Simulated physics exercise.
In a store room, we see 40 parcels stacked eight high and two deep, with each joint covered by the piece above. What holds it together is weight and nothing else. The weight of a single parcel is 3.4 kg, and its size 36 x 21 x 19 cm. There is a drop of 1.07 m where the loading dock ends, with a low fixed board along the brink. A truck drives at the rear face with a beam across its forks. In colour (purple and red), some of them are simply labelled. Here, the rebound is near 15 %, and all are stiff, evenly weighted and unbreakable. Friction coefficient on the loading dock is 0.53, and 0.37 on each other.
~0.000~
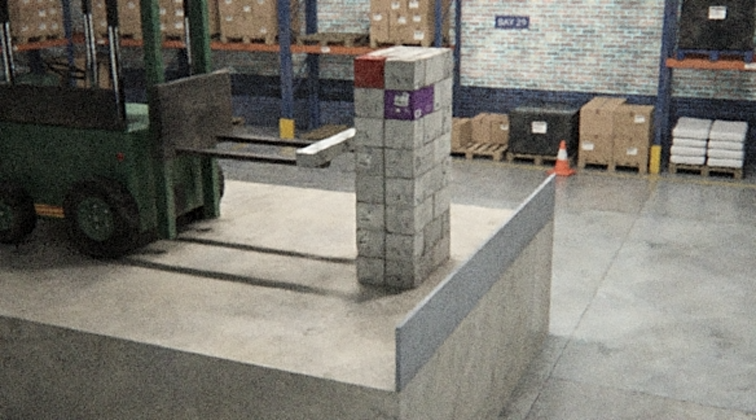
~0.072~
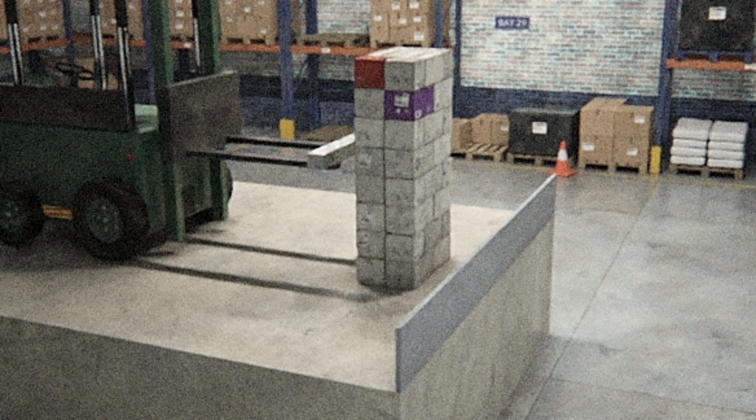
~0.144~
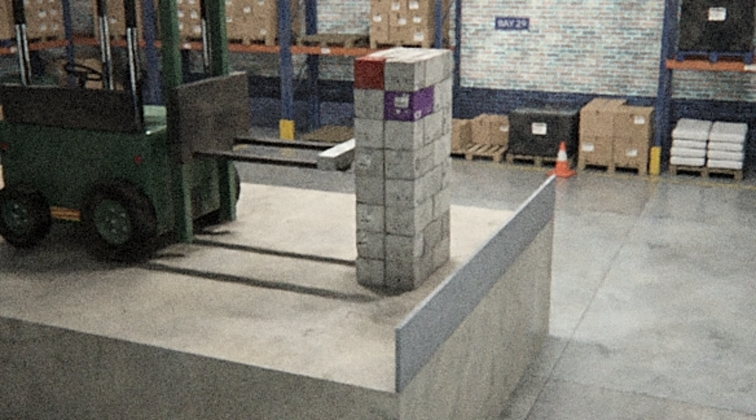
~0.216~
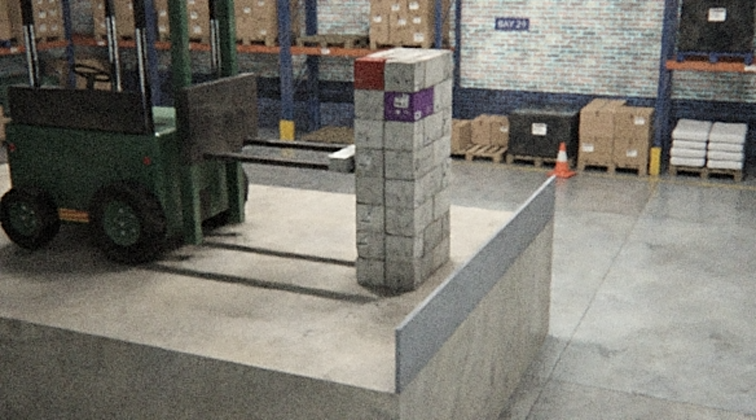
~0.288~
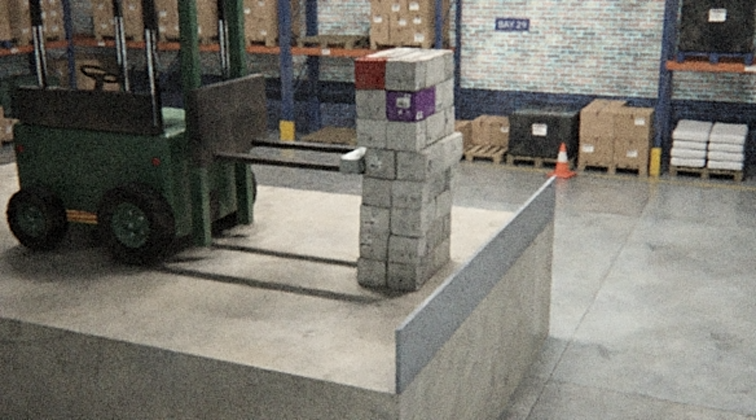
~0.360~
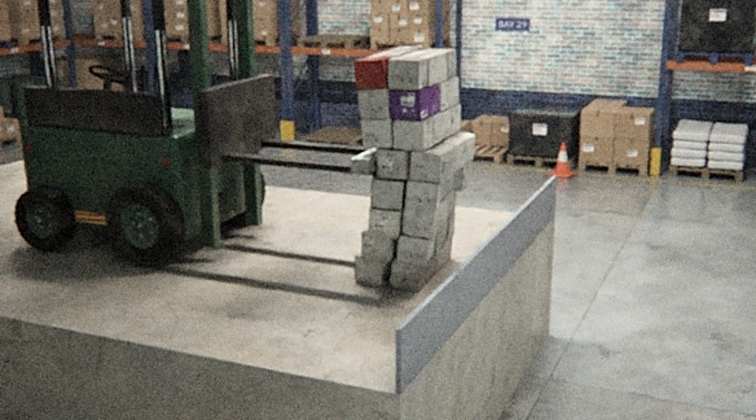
In a warehouse with racking, brick walls and palletised boxes behind, a fixed, slightly raised view looks across a concrete loading dock with a grey edge plate. A green forklift stands at left, facing a tall, narrow stack of grey parcels with one red and one purple near its top. The forklift rolls right until the pale beam across its forks pushes into the stack, shoving its middle rightward while parcels shift and tilt slightly.
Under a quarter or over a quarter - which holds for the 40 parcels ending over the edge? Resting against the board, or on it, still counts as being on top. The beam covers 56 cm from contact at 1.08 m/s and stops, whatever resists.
It comes to upwards of a quarter of the lot.
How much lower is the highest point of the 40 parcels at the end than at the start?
Something like 25 cm, give or take.
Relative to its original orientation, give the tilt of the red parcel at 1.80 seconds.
I'd estimate close to 100°.
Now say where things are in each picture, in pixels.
In the first picture (pixels give the middle of a visible side), beam (306, 160) 24 cm from the stack; purple parcel (399, 105); red parcel (368, 73); none has stirred.
The second picture shows beam (317, 162) 16 cm from the stack; purple parcel (399, 106).
The third picture shows beam (327, 163) 8 cm from the stack; red parcel (368, 74).
The fourth picture shows beam (338, 165) 4 mm from the stack; red parcel (368, 75).
The fifth picture shows beam (349, 166) 7 cm in; red parcel (369, 75); steepest lean 4°, the parcel at (377, 193); movement in 22 of them.
The sixth picture shows beam (361, 167) 15 cm in; red parcel (369, 75) 5° from how it stood; purple parcel (405, 105) 41 mm from its place; steepest lean 7°, the parcel at (405, 48); movement in 39 of them.
After 0.48 s, none of the 40 parcels over the edge, 40 disturbed; red parcel 21° from how it stood; purple parcel 9° from how it stood.
After 0.72 s, none of the 40 parcels over the edge, 40 disturbed; red parcel 54° from how it stood, 25 cm lower; purple parcel 24° from how it stood, 13 cm lower.
After 1.16 s, 9 of the 40 parcels over the edge; red parcel on its side; purple parcel on its side.
After 1.80 s, 13 of the 40 parcels over the edge; red parcel on its side; purple parcel on its side.
In the end (2.6 s), 15 of the 40 parcels over the edge; purple parcel on its side; red parcel on its side. That is 38 per cent. From the last view, middles, red parcel near (277, 290).
